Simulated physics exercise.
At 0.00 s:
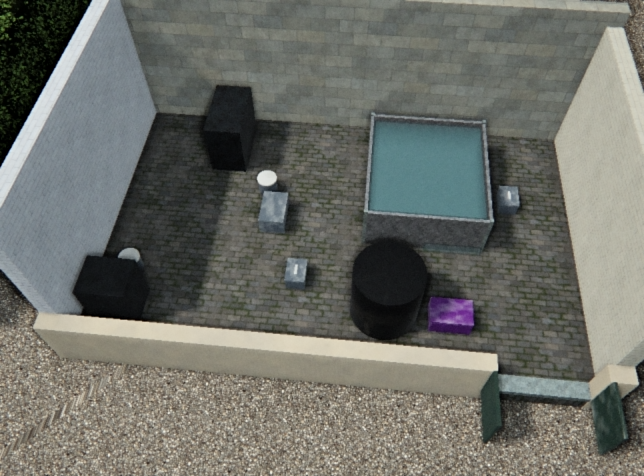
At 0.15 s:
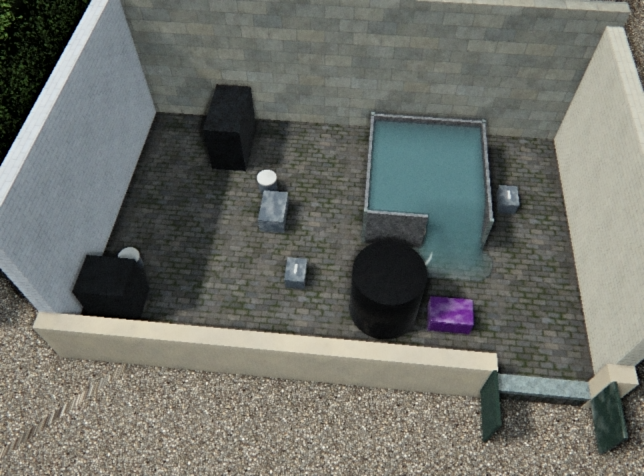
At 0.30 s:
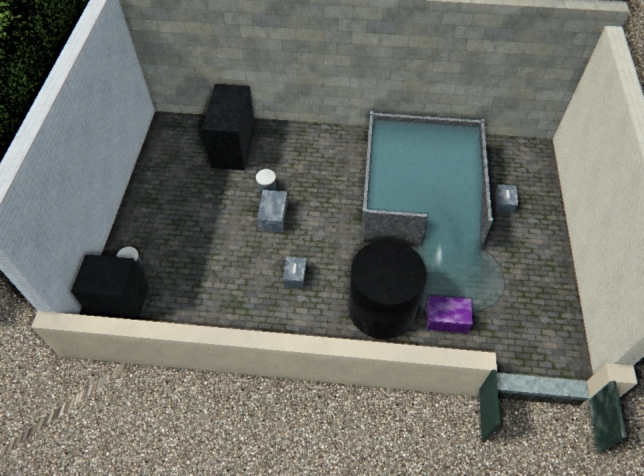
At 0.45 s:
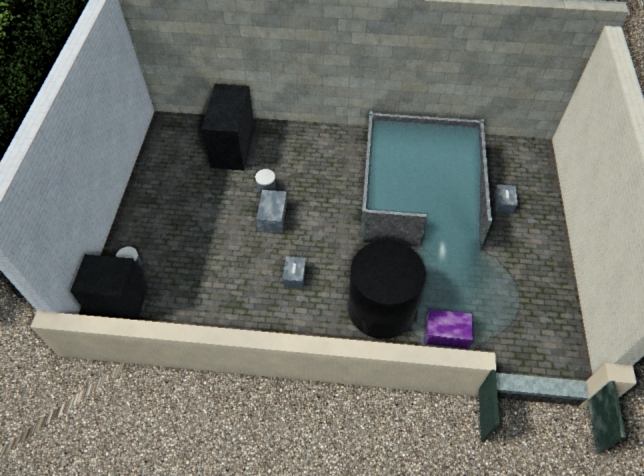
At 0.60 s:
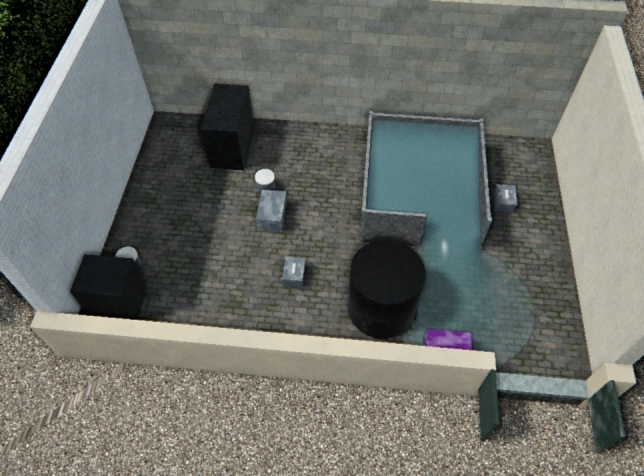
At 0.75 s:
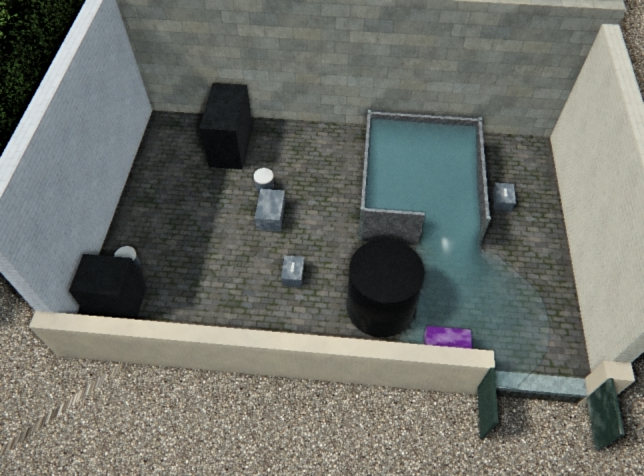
At first, a square tank of water stands in a walled yard among dark blocks, small grey boxes and a purple crate. Then part of the tank's front side opens and water spreads across the paving, pushing the crate toward the low front wall while the other objects stay put.
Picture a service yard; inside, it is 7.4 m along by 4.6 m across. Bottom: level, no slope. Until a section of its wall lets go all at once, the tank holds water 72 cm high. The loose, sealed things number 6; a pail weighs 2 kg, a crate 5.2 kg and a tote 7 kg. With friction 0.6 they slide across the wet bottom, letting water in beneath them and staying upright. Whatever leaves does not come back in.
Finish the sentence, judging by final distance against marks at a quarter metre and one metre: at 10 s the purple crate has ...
It has gone a long way.
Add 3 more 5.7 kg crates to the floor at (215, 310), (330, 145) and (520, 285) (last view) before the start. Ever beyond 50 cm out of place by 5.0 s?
Going one by one: Too far, not far enough, too far.
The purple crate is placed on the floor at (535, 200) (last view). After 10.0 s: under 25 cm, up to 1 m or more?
What happens is that it covers a big distance.
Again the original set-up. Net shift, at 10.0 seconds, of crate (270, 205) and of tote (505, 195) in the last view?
In that order: 0 cm, 5 cm.
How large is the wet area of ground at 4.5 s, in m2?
Wet area: Approx. 23 m2.
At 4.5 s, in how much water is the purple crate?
About 8 cm.
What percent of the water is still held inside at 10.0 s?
Remaining: Approx. 56 per cent.
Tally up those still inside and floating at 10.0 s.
1.
After 2.0 s the purple crate is near (453, 333), 0.6 m from its start, afloat; 0 of 6 are out; 1 afloat.
After 4.5 s the purple crate is near (542, 381), 1.5 m from its start, aground; 0 of 6 are out; 1 afloat.
After 7.0 s the purple crate has gone out; 1 of 6 are out; 1 afloat.
After 10.0 s the purple crate has gone out; 1 of 6 are out; 1 afloat.
